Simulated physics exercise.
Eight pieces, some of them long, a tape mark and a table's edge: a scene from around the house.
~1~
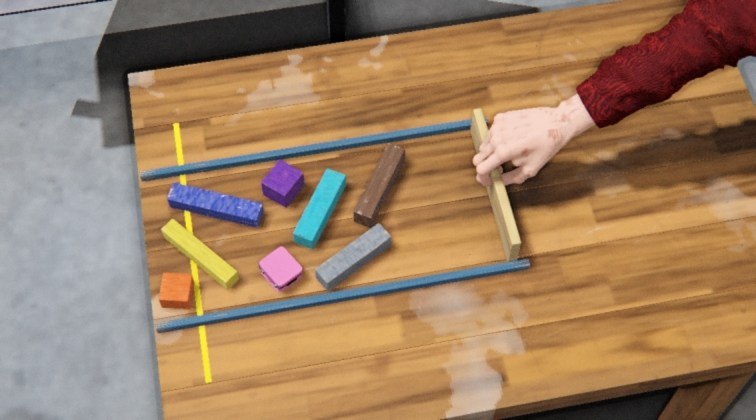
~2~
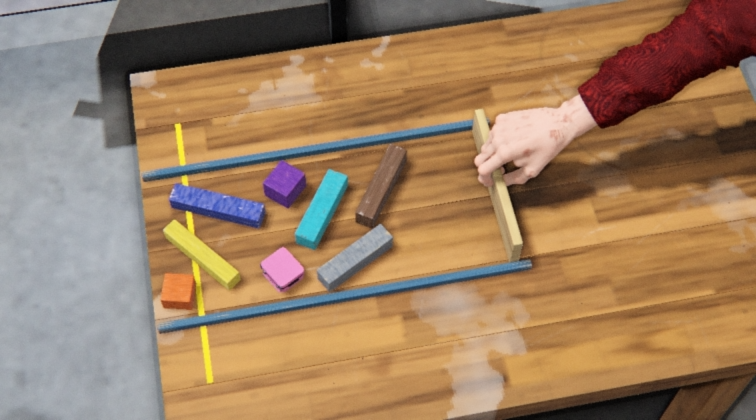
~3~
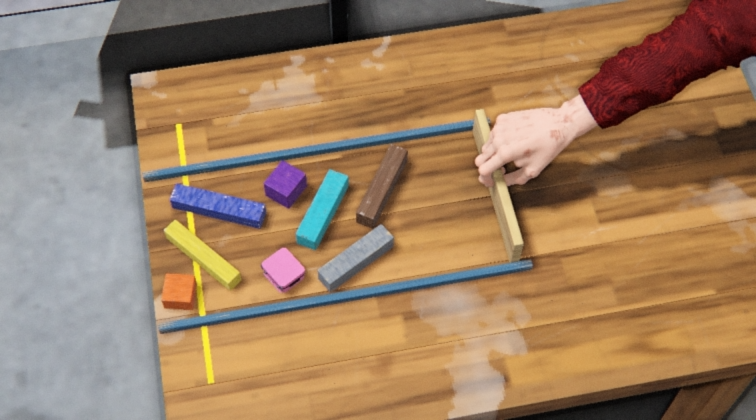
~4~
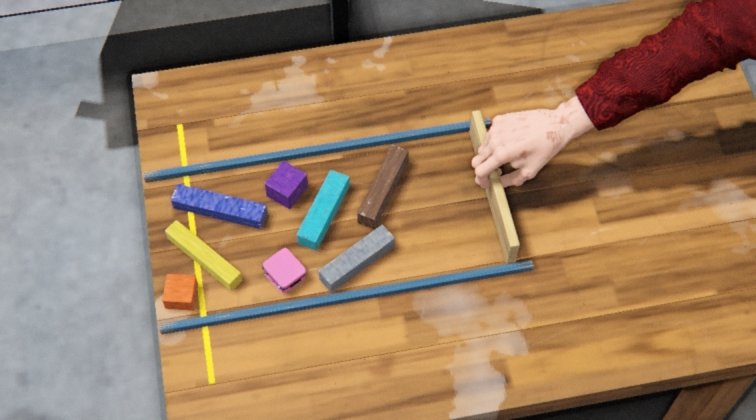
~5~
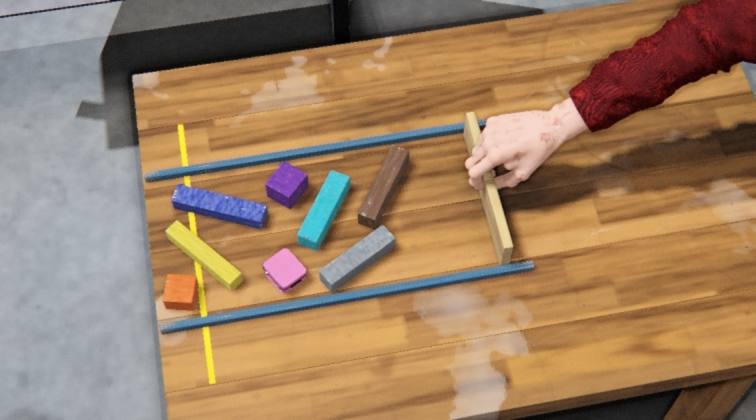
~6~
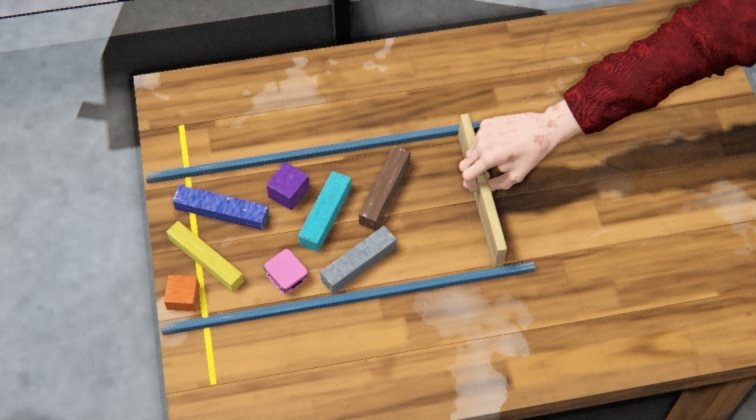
A hand holds a wooden board still, then slides it slightly left toward scattered colored blocks.
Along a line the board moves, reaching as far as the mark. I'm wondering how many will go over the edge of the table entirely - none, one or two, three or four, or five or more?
I'd say five or more of them.
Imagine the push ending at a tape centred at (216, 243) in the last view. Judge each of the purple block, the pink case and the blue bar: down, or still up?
The purple block is kept, the pink case does not fall, the blue bar comes down.
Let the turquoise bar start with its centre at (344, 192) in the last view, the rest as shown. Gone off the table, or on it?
The turquoise bar remains up.
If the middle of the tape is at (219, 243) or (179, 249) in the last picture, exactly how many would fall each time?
Tallies in order: 3 and 7.
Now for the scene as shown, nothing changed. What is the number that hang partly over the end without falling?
I'd say 1 of them.
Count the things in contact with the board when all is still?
That makes 2.
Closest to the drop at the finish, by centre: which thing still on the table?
The grey bar finishes closest.
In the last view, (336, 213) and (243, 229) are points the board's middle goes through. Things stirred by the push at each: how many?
5 and 8.
A little later, none off yet; orange block at rest near (182, 293); yellow bar at rest near (205, 256); blue bar at rest near (221, 207).
Next, none off yet; orange block at rest near (182, 293); yellow bar at rest near (205, 256); blue bar at rest near (220, 208).
Later still, none off yet; orange block shifted about its own width near (149, 305); yellow bar shifted a little near (159, 261); blue bar shifted about its own width near (156, 212).
When it is over, the number that fall off is five or more; down, purple block, pink case, blue bar, yellow bar and orange block.
